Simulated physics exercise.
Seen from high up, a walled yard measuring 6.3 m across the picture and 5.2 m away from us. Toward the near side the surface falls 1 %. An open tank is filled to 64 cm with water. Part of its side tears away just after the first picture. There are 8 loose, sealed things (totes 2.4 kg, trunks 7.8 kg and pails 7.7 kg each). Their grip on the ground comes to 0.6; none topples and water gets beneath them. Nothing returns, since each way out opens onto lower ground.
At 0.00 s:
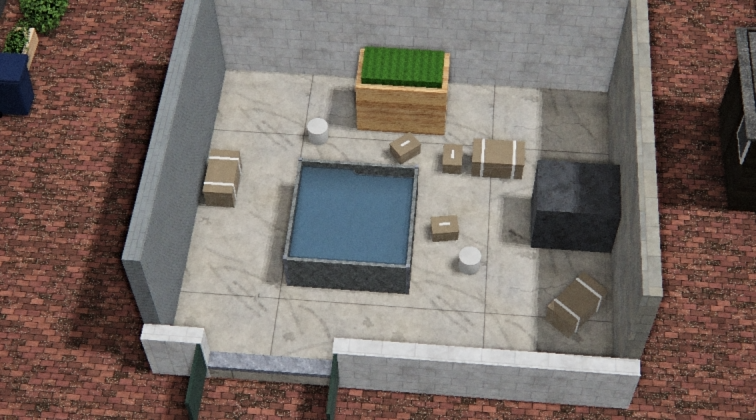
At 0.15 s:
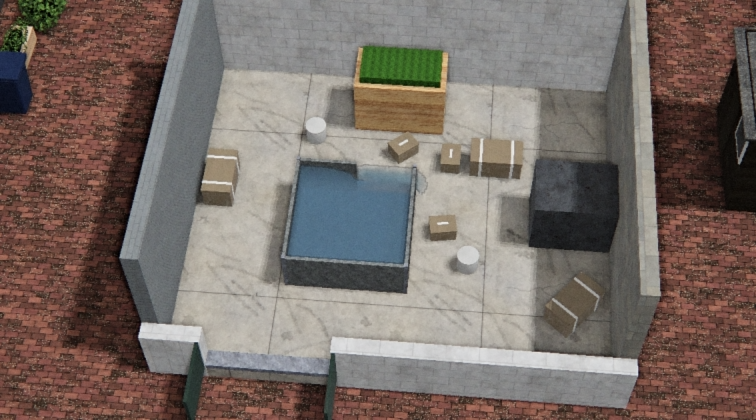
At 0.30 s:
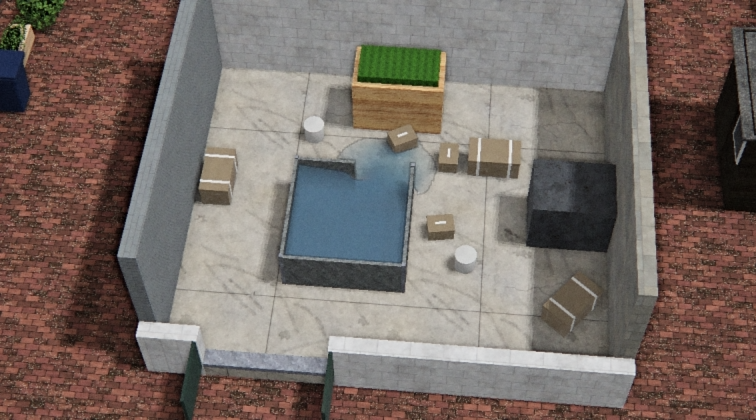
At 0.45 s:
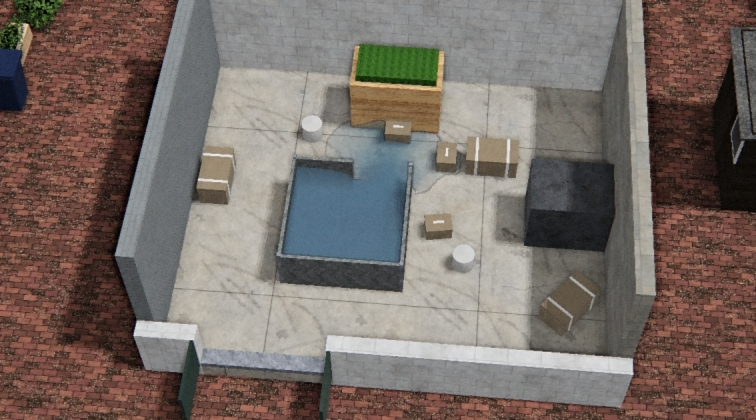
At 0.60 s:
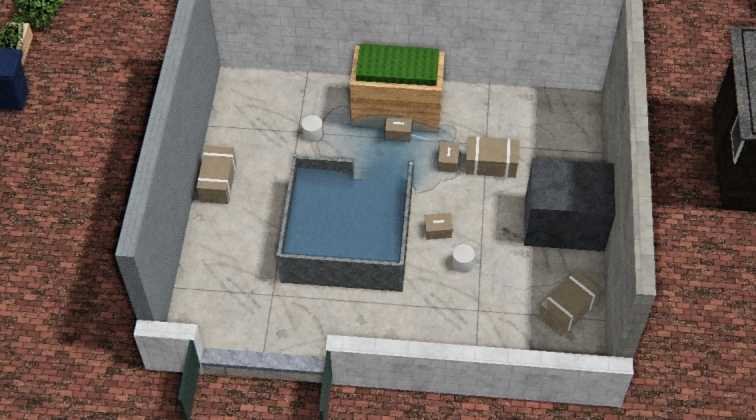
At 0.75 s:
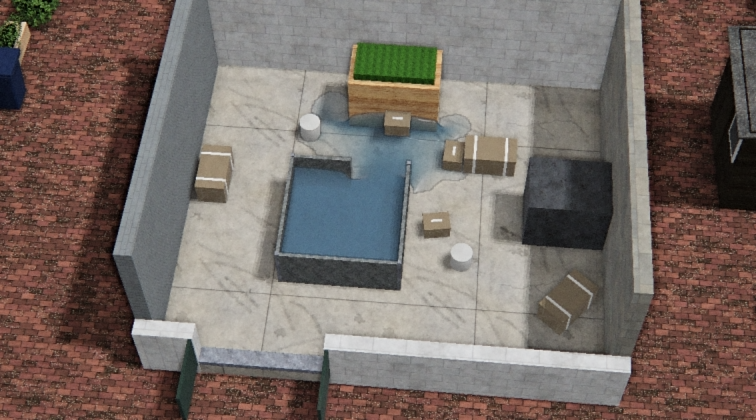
Water pours from the tank's broken far side and pushes two small boxes across the yard.
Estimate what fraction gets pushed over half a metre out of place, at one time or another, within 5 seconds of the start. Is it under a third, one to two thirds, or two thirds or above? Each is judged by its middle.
The fraction lands in the middle third.
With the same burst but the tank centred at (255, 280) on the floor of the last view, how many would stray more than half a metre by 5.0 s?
5.
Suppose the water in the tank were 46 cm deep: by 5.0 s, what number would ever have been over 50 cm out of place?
5.
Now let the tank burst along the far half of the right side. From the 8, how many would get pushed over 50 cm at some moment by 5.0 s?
Result: 4 of them.
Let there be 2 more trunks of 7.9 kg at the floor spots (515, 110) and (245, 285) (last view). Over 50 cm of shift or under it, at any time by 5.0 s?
In order: Beyond it, within it.
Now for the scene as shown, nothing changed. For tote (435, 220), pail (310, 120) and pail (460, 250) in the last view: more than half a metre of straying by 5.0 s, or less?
Within the mark, beyond the mark, within the mark.
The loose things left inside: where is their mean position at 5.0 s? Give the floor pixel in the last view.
I'd say about (438, 226) in the last view.
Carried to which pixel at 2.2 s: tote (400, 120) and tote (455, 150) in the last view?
About (432, 121) for the first and (488, 207) for the second.
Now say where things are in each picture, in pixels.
In the first frame, a tote at (405, 144) rests on the ground; a tote at (453, 154), on the bottom; 3.0 m2 under water; 0 of 8 have shifted.
In the second frame, a tote at (404, 143), on the bottom; a tote at (451, 154) rests on the ground; 3.5 m2 under water; 0 of 8 have shifted.
In the third frame, a tote at (402, 135) rests on the ground, 14 cm from its start; a tote at (449, 153) rests on the ground; water covers 4.2 m2; 1 of 8 have shifted.
In the fourth frame, a tote at (398, 127), on the bottom, 25 cm from its start; a tote at (447, 153) rests on the ground; water covers 4.9 m2; 1 of 8 have shifted.
In the fifth frame, a tote at (399, 124), afloat, 25 cm from its start; a tote at (449, 152), on the bottom; water covers 5.2 m2; 1 of 8 have shifted.
In the sixth frame, a tote at (398, 119), afloat, 25 cm from its start; a tote at (454, 151) rests on the ground, 14 cm from its start; water covers 5.7 m2; 2 of 8 have shifted.
After 1.1 s 0 of 8 are over 50 cm from their spots; 2 afloat.
After 2.2 s 4 of 8 are over 50 cm from their spots; 2 afloat.
After 3.5 s 4 of 8 are over 50 cm from their spots; 3 afloat.
After 5.0 s 4 of 8 are over 50 cm from their spots, and 5 have been at some point; 3 afloat.
